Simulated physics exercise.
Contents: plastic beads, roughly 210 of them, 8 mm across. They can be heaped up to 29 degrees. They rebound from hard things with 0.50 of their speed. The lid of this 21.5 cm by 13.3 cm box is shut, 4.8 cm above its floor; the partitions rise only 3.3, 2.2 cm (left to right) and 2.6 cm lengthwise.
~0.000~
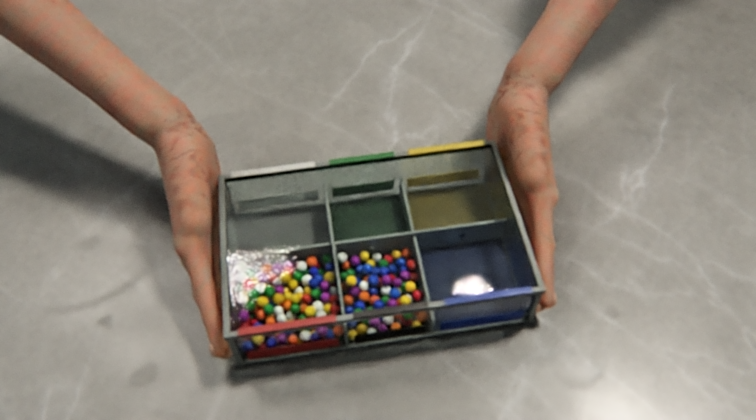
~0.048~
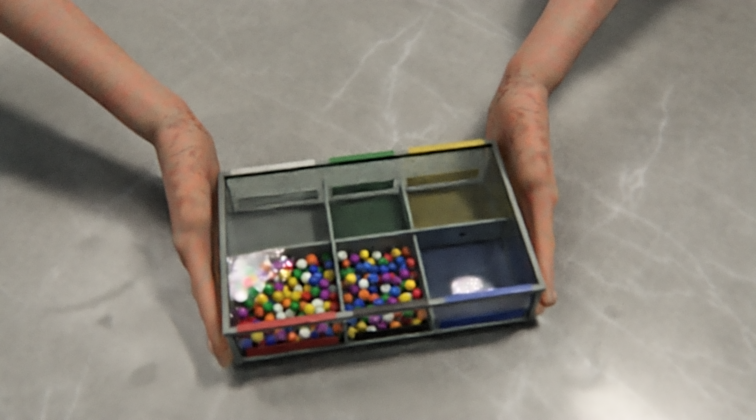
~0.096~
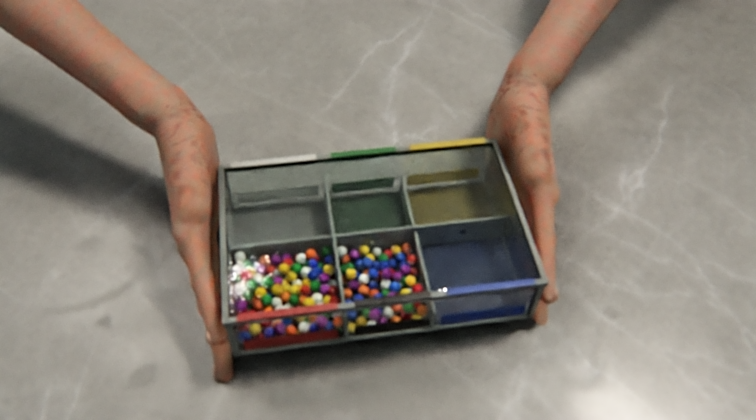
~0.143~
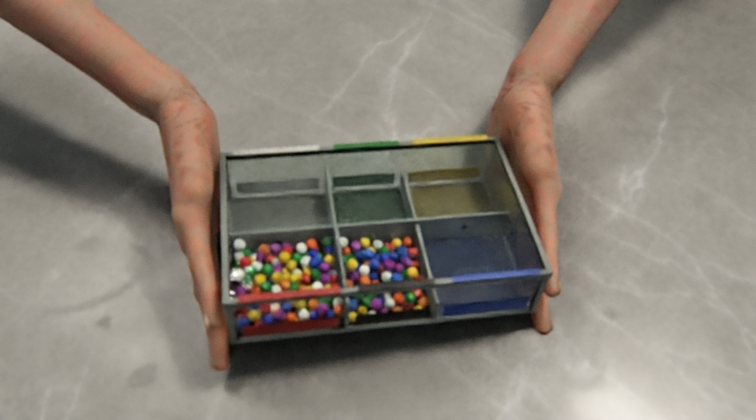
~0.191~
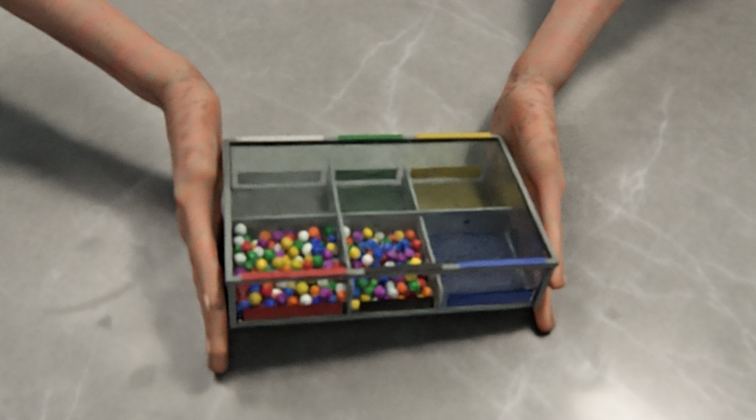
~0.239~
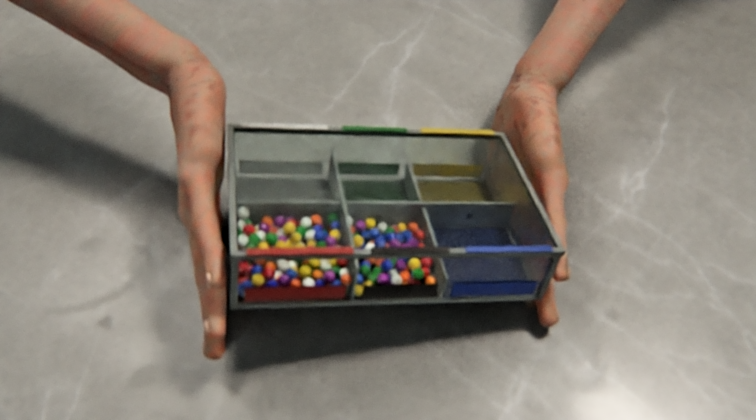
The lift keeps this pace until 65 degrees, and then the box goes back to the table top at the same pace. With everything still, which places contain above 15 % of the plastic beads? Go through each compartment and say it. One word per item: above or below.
In order - red: Above; blue: Below; green: Below; yellow: Below; white: Below; black: Above.
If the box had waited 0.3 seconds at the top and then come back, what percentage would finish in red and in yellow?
Final amounts would be red 50% and yellow 5%.
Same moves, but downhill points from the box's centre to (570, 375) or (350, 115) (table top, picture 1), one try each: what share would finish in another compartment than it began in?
5 and 15 %.
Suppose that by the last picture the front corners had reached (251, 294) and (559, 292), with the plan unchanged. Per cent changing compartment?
That gives some 10 per cent.
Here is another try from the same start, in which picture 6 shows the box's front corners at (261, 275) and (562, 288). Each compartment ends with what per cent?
So it works out as red at 50 percent, blue at 10 percent, green at 0 percent, yellow at 0 percent, white at 0 percent and black at 35 percent.
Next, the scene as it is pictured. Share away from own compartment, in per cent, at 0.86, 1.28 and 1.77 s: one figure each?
Roughly 10, 20, 20.
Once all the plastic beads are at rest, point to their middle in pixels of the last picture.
Somewhere around (331, 279) in the final frame.
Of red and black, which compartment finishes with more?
The red compartment.
After 0.86 s, tilt 64 degrees; red 60 %, green 5 %, white 5 %, black 35 %.
After 1.28 s, tilt 27 degrees; red 45 %, green 10 %, yellow 5 %, white 5 %, black 35 %.
After 1.77 s, tilt 0 degrees; red 45 %, green 10 %, yellow 5 %, white 5 %, black 35 %.
By 2.3 s all is still; red 45 %, blue 0 %, green 10 %, yellow 5 %, white 5 %, black 35 %.
